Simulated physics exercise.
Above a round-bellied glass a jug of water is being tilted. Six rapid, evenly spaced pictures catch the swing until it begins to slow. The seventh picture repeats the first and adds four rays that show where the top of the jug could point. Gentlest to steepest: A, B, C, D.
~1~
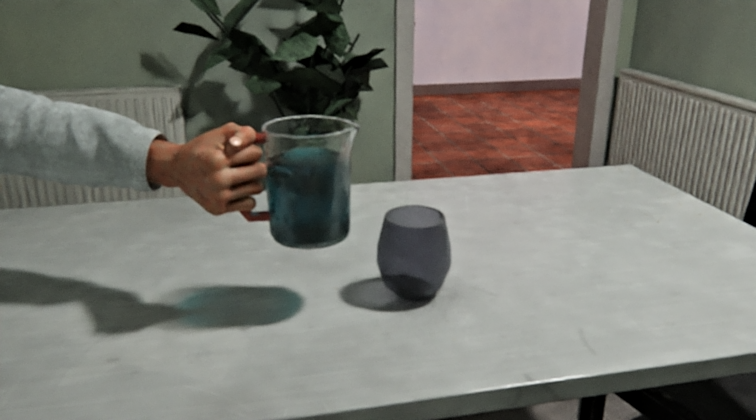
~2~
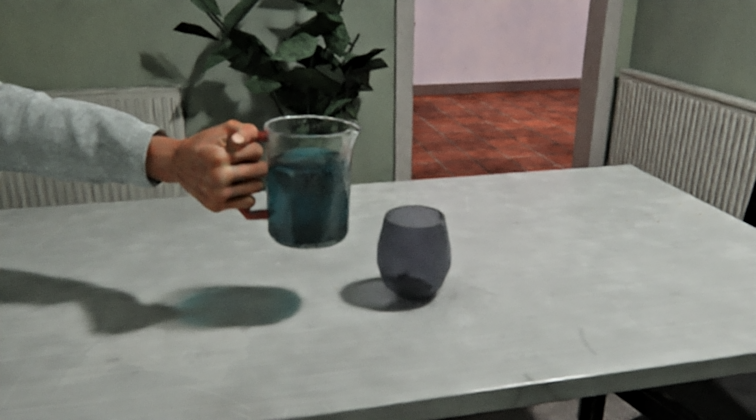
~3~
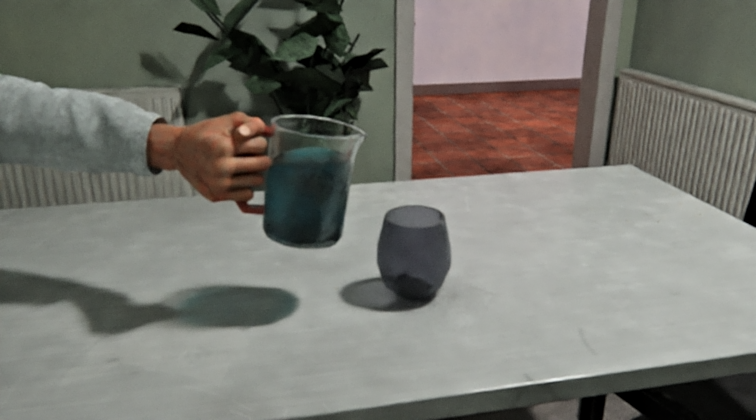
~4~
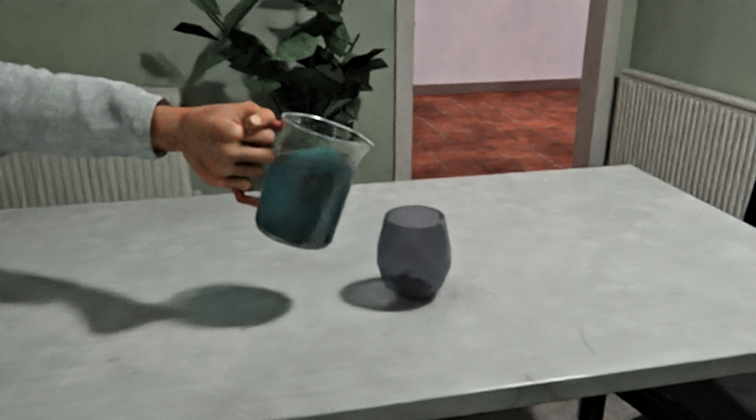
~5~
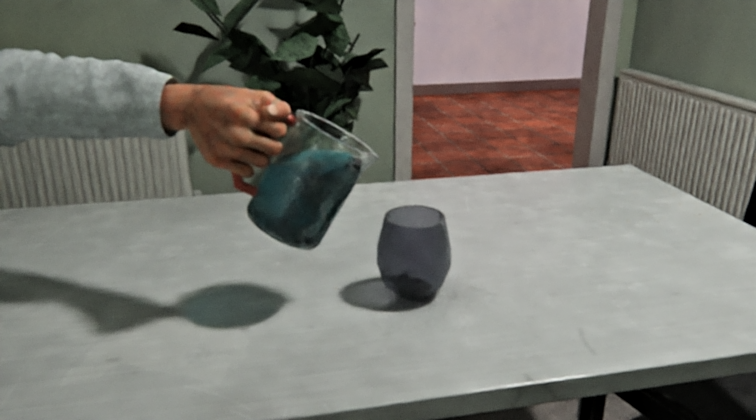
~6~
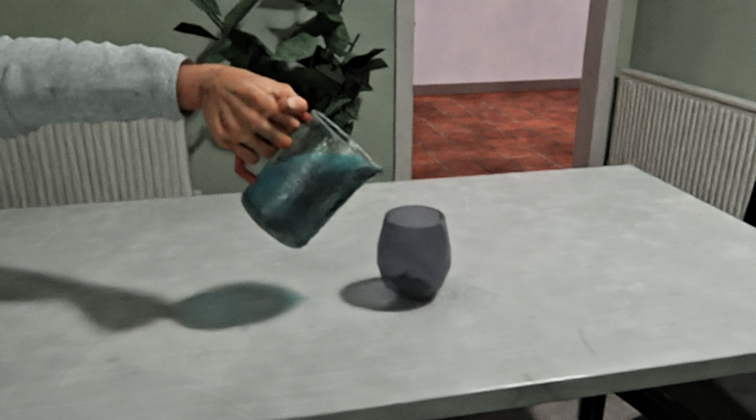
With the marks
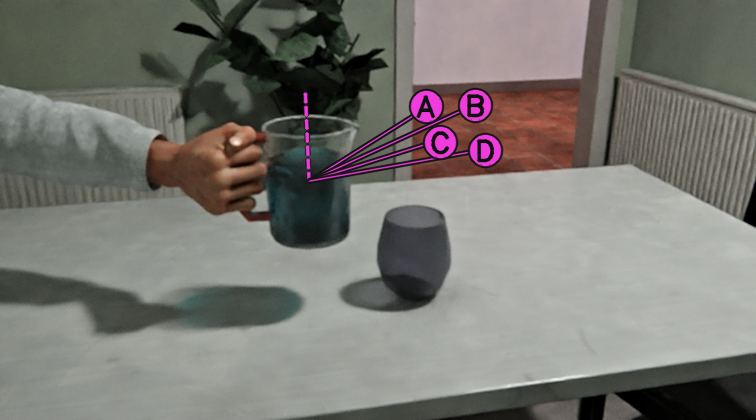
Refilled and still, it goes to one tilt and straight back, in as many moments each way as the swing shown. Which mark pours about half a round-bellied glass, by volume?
Tilt B does it best.
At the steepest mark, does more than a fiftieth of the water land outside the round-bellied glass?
Yes, it does.
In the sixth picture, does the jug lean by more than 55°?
No, it does not.
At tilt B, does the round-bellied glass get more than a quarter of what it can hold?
Yes.
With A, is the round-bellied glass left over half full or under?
Under.
On the marked copy, A at (412, 116); B at (459, 111); C at (423, 145); D at (468, 152).
If A is chosen, the round-bellied glass ends with about 32 % of what it can hold.
If B is chosen, the round-bellied glass ends with about 51 % of what it can hold.
If C is chosen, the round-bellied glass ends with about 67 % of what it can hold; 3 % of the water is spilt.
If D is chosen, the round-bellied glass ends with about 63 % of what it can hold; 20 % of the water is spilt.
